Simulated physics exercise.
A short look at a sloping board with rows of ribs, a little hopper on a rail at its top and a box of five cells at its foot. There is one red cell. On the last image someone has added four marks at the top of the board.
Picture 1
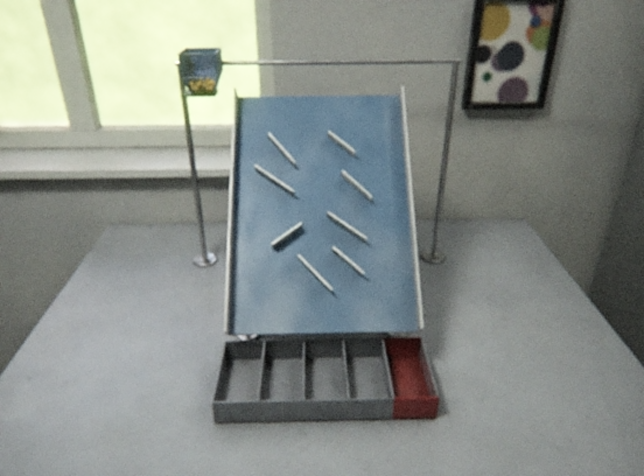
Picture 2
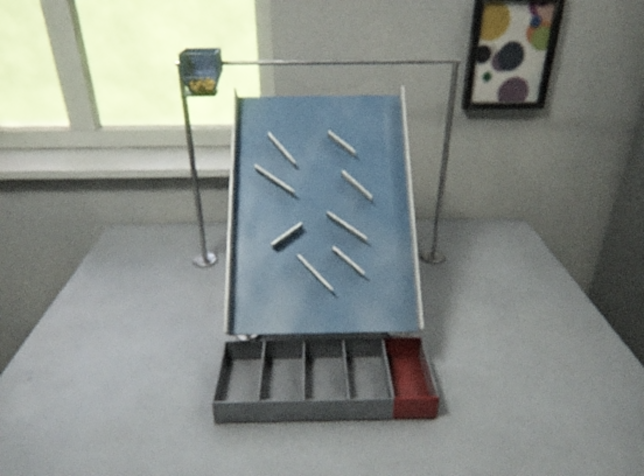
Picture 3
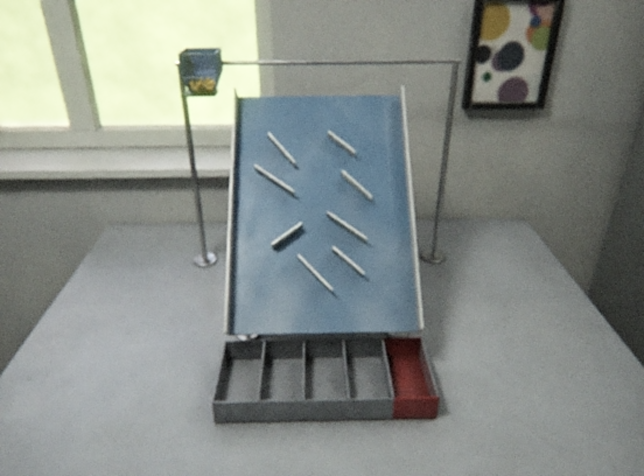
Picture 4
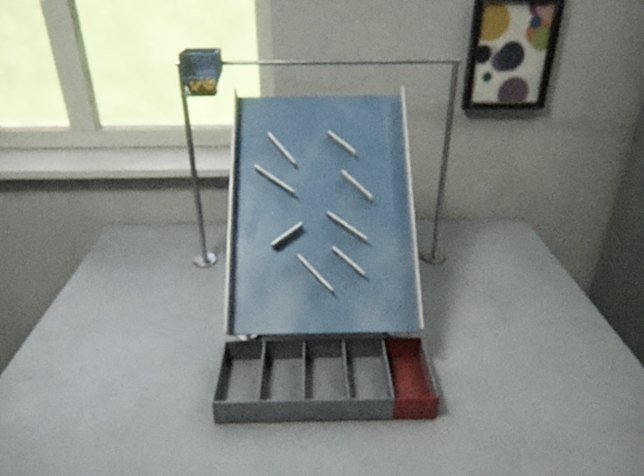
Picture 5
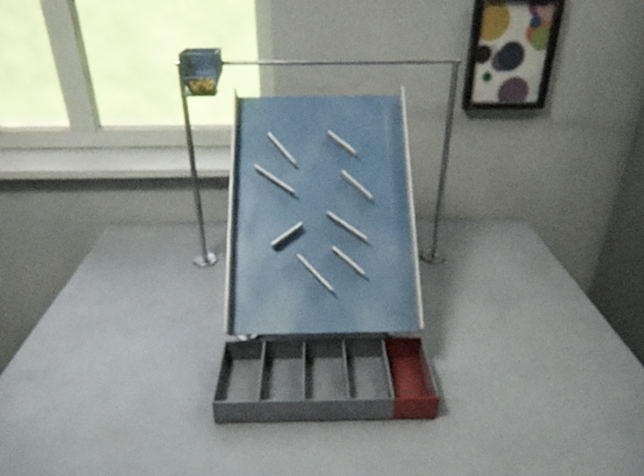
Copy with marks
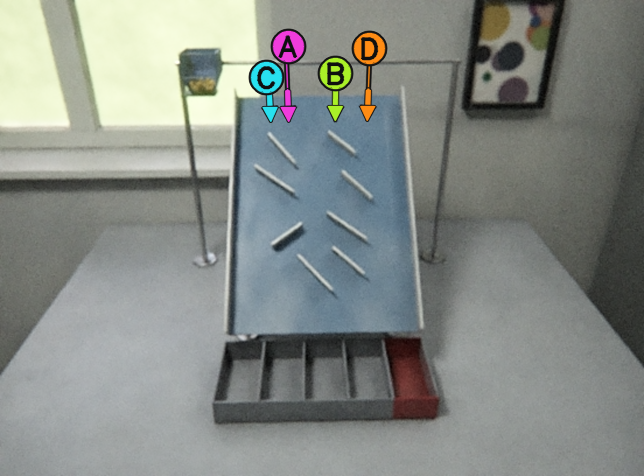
Sloping blue board with short slanted ribs standing above a grey box with one red cell, nothing visibly moving.
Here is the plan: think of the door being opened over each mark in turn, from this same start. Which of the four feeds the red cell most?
Use mark D.
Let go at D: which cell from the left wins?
The fifth from the left.
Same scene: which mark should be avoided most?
That is mark C.
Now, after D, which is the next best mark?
It is B.
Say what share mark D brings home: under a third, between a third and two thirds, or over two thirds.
Over two thirds.
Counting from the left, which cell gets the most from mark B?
The fifth from the left.
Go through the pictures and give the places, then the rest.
The first frame shows hopper near (204, 84), puffed corn balls, door shut.
The second frame shows ribs (268, 133) to (295, 162), (329, 131) to (355, 152), (255, 165) to (294, 191).
The third frame shows ribs (342, 171) to (372, 197), (271, 244) to (301, 223), (328, 212) to (367, 238).
The fourth frame shows ribs (298, 255) to (332, 290), (333, 246) to (364, 273).
The fifth frame shows red cell near (415, 407), number 5 of 5 from the left.
On the marked copy, mark A meets the board at (288, 116); mark B meets the board at (335, 115); mark C meets the board at (270, 116); mark D meets the board at (367, 115).
For mark A, close to half in the red cell, close to half in other cells.
For mark B, the bulk in the red cell, a small share in other cells.
For mark C, close to a third in the red cell, close to two thirds in other cells.
For mark D, all but a few in the red cell.
